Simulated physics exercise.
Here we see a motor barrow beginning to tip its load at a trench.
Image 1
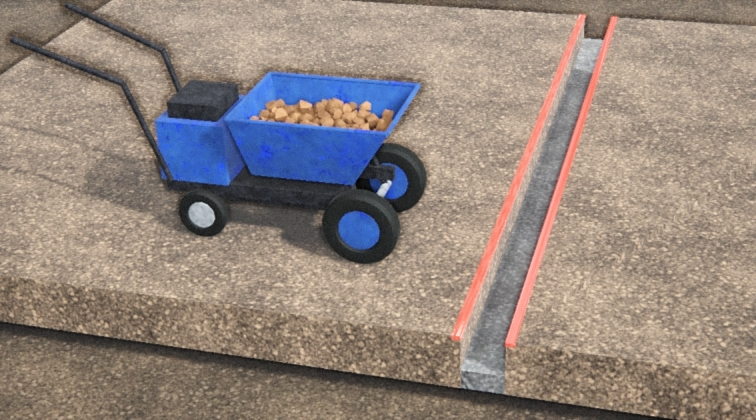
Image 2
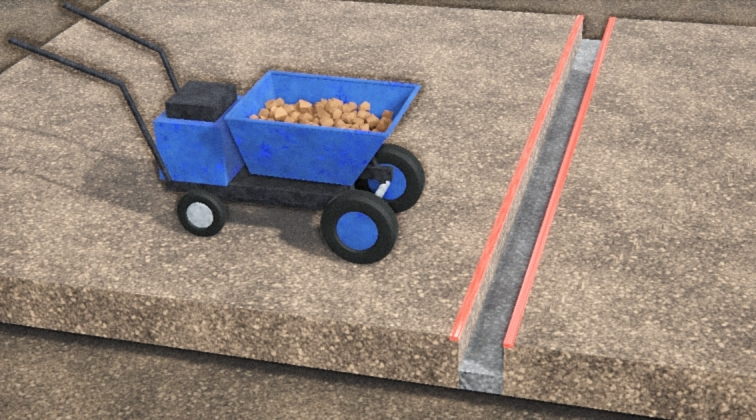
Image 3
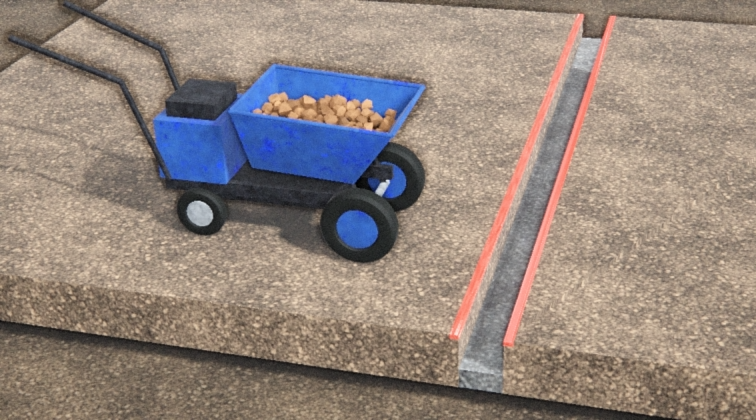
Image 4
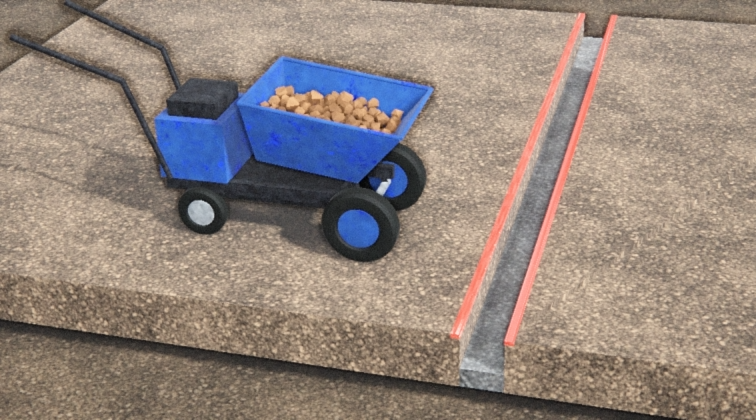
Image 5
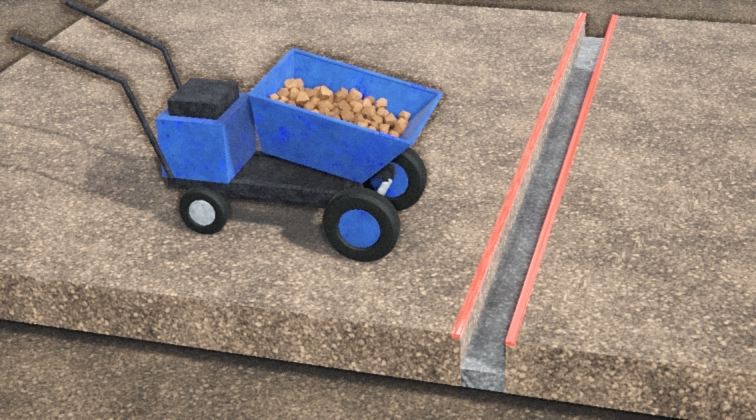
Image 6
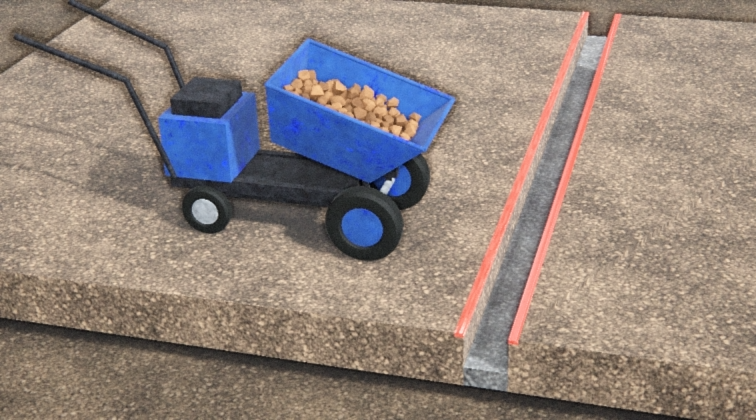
A blue motor barrow loaded with brown clods standing still beside a red-edged trench, its skip gradually tilting forward to the right.
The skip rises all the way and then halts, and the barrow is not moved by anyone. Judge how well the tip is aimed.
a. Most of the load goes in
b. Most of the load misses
The answer is a.
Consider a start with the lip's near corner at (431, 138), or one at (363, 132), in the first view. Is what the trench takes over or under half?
Well, parked at the first spot it'd be short of the halfway mark, and at the second it'd be past the halfway mark.
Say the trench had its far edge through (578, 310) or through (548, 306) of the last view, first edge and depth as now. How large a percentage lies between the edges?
Roughly 100 % first, 90 % second.
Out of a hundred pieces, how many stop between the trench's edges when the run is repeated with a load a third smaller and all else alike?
Close to 90 per cent.
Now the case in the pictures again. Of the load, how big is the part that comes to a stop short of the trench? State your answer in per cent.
It works out to roughly 10 percent.
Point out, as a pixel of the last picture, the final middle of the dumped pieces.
Close to (519, 252) in the last view.
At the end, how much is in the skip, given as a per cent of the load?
Roughly 0 per cent of the load.
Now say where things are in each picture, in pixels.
Lip of the skip (387, 134), level; top of the load (325, 117), clay clods; first edge of the trench (470, 299); far edge (522, 306), the trench under half as wide as the skip, and about as deep as wide, in the first frame.
Lip of the skip (387, 136), level; top of the load (306, 119), in the second frame.
Lip of the skip (392, 136), tipped barely; top of the load (310, 114), in the third frame.
Lip of the skip (400, 139), tipped a little; top of the load (306, 108), in the fourth frame.
Lip of the skip (411, 144), tipped a little; top of the load (315, 103), in the fifth frame.
Lip of the skip (424, 150), tipped clearly; top of the load (317, 98); first edge of the trench (473, 297); far edge (525, 303), in the sixth frame.
Just after the last frame, skip tipped steeply; every one in the skip.
A moment on, skip tipped right over; the larger part in the skip; just a few short of the trench; about a tenth in or heaped over the trench; just a few falling.
Further on, skip tipped right over; roughly a quarter in the skip; just a few short of the trench; roughly half in or heaped over the trench; about a tenth beyond it.
When it is over, skip tipped right over; just a few in the skip; about a tenth short of the trench; the larger part in or heaped over the trench; about a tenth beyond it.
